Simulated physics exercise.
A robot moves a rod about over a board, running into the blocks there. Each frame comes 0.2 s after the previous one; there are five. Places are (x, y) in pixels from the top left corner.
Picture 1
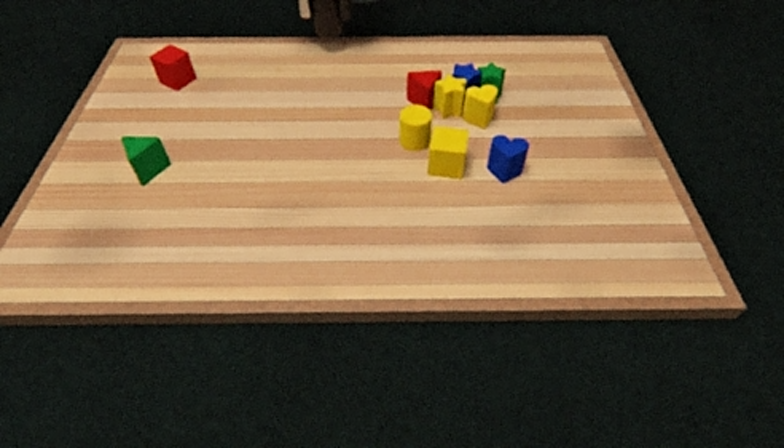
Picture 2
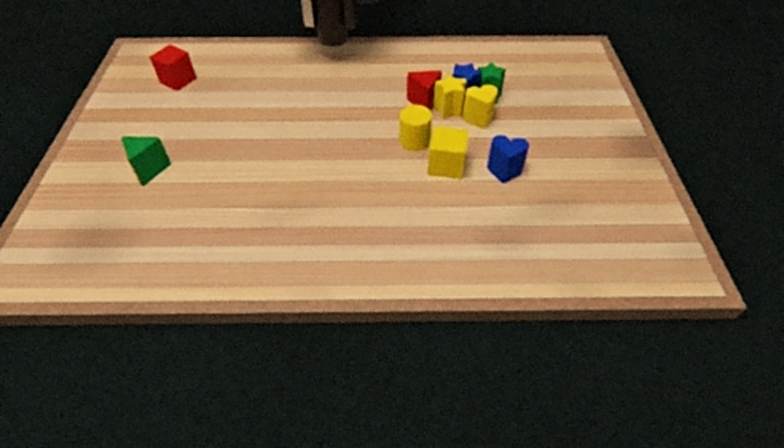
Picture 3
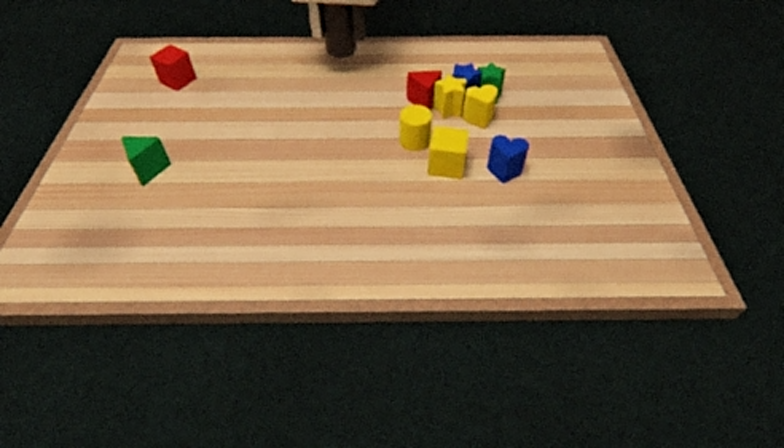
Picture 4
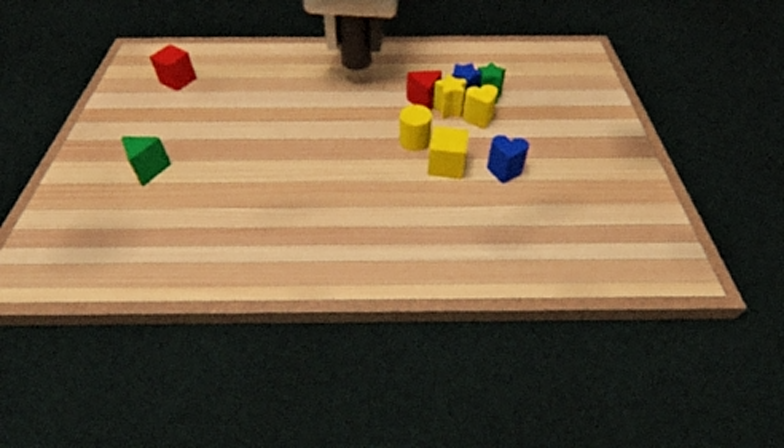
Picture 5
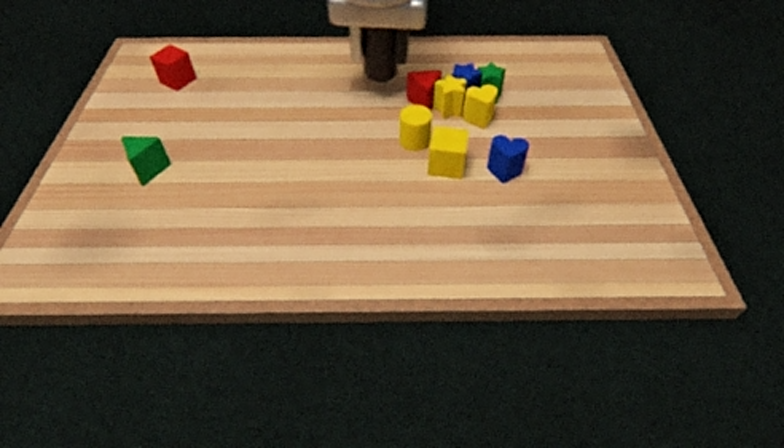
A dark rod moves down and right across the board while the colored blocks stay still.
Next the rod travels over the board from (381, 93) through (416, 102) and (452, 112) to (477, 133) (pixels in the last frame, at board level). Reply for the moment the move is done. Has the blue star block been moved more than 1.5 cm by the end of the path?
My answer is no.
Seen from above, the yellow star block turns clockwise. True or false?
This is true.
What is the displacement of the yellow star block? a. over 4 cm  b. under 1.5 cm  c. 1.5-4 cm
a (over 4 cm)
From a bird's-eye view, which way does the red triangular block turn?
Prediction: Clockwise.
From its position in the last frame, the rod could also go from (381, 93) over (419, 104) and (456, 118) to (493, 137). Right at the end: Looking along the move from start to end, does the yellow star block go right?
Yes, it checks out.
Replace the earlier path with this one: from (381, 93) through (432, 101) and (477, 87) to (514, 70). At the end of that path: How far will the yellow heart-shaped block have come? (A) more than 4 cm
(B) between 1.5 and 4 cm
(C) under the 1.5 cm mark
B (between 1.5 and 4 cm)
What follows on the original path. One third of the way, rod at (417, 83); red triangular block at (449, 86), turned 20° clockwise; yellow star block at (472, 95); yellow heart-shaped block at (499, 97), turned 45° anticlockwise.
Two thirds of the way, rod at (454, 94); red triangular block at (483, 100), turned 40° clockwise; yellow star block at (501, 114), turned 25° clockwise; blue star block at (474, 71), turned 30° anticlockwise; yellow heart-shaped block at (524, 109), turned 110° anticlockwise.
At the end, rod at (480, 114); red triangular block at (509, 116), turned 60° clockwise; yellow star block at (521, 133), turned 40° clockwise; blue star block at (475, 72), turned 45° anticlockwise; yellow heart-shaped block at (543, 116), turned 185° anticlockwise.
